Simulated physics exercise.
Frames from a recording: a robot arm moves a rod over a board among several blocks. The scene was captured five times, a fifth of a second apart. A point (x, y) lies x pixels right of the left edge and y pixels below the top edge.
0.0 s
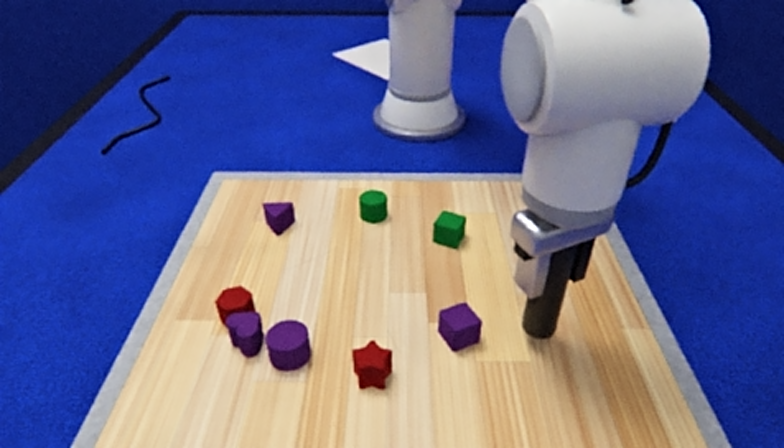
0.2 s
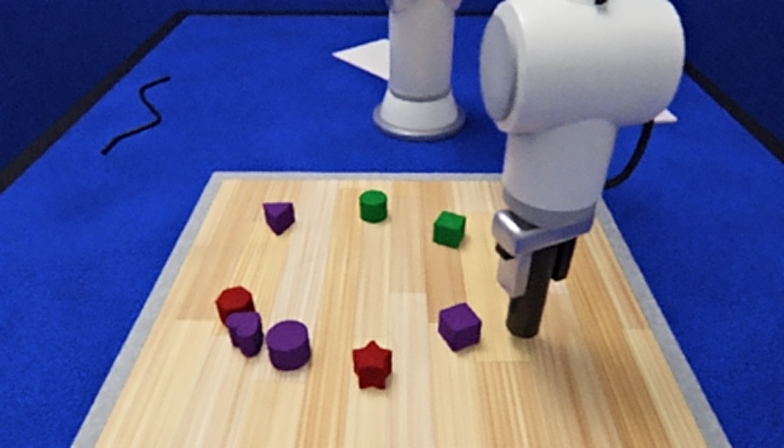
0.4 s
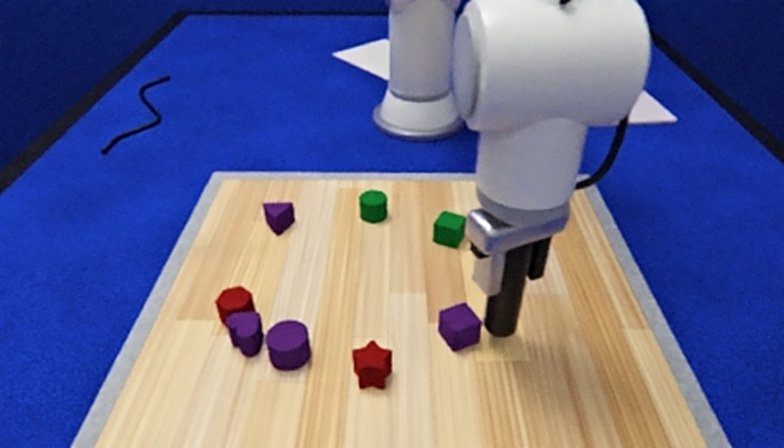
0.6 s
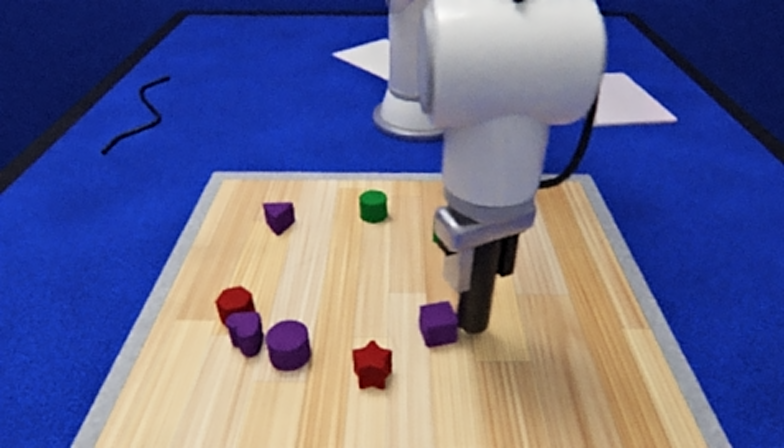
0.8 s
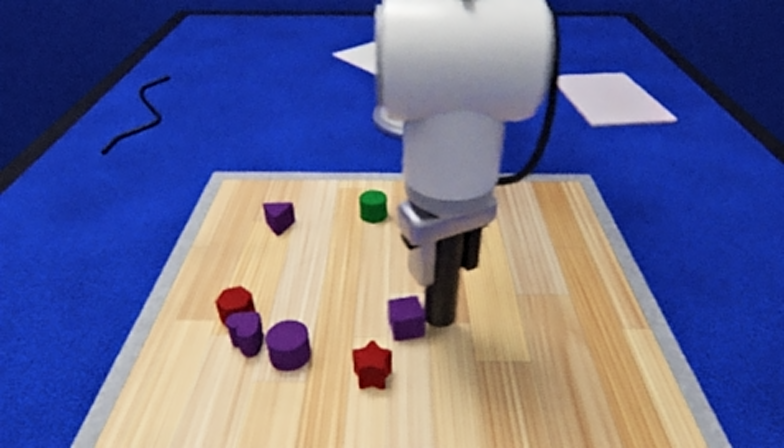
On a light wooden board set over blue fabric, a white robot arm holds a dark rod upright to the right of scattered red, purple and green blocks. The rod slides left to the purple cube, then pushes it a short way left, while the red star stays in place.
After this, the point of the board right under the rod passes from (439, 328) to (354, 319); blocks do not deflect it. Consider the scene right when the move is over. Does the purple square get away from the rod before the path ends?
No.
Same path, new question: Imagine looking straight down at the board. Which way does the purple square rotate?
In a top view, it turns clockwise.
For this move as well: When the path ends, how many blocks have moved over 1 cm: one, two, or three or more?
I'd put the number at one.
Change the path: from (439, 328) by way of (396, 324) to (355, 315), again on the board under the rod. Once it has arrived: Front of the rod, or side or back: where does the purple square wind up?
Ahead.
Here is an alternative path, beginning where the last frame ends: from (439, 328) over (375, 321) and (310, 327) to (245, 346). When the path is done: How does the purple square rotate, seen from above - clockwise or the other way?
It makes a clockwise turn.
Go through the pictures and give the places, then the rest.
The first frame shows tip of the rod at (539, 327), middles of tops, red star-shaped block at (372, 354), purple square at (461, 316).
The second frame shows rod at (522, 327), nothing pushed.
The third frame shows rod at (500, 325), nothing pushed.
The fourth frame shows rod at (472, 322), purple square at (439, 313).
The fifth frame shows rod at (440, 316), red star-shaped block at (372, 354), purple square at (406, 307).
On the path given first. Halfway along, rod at (395, 312); purple square at (362, 301).
At the end, rod at (353, 308); red star-shaped block unmoved; purple square at (321, 294), turned 20° clockwise.
